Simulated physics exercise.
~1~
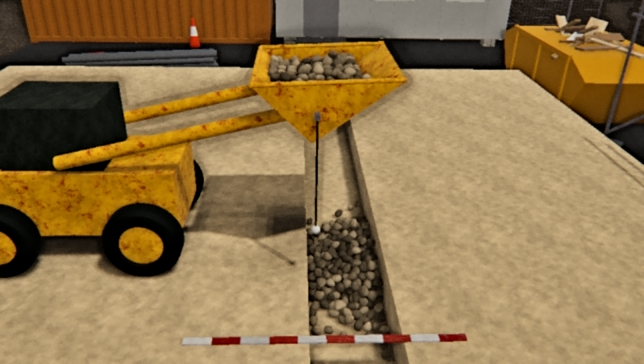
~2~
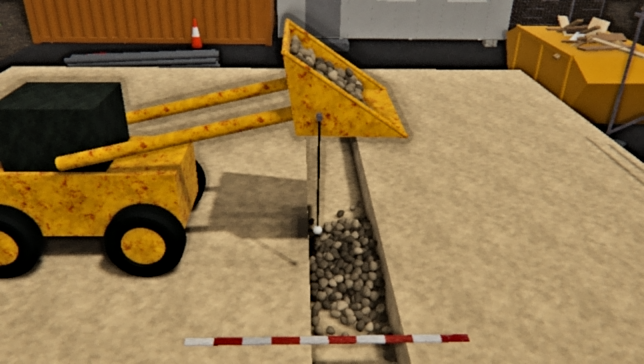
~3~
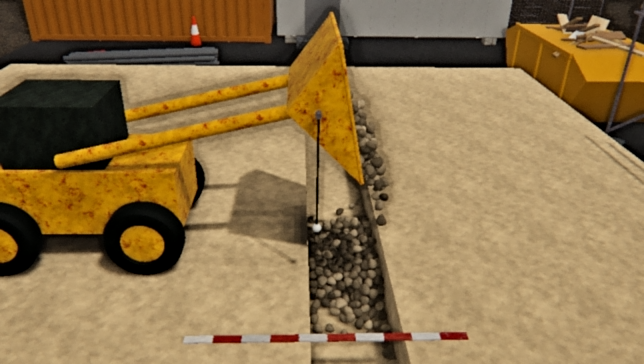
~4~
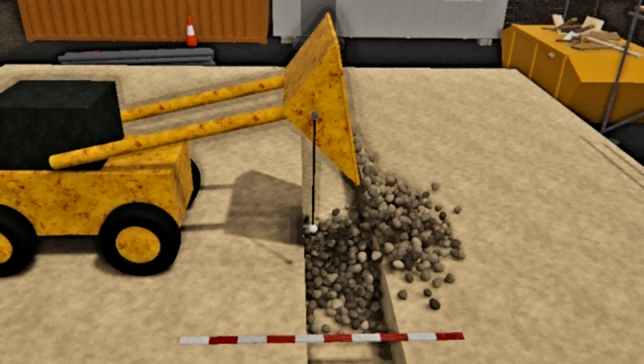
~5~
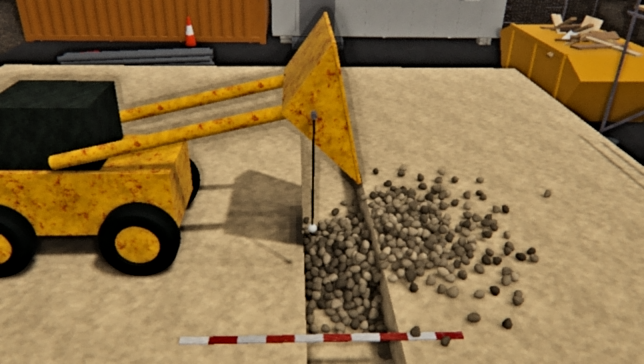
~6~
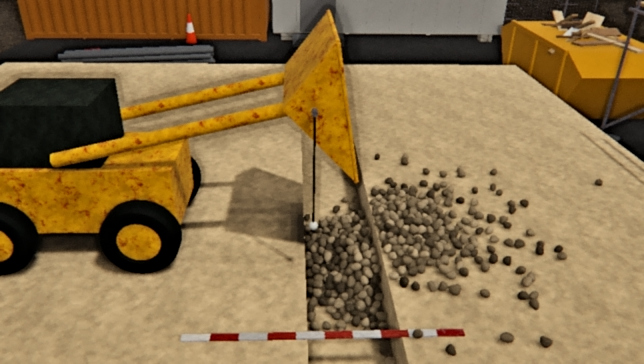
A yellow loader tips its bucket, spilling stones into the trench and across the ground beyond.
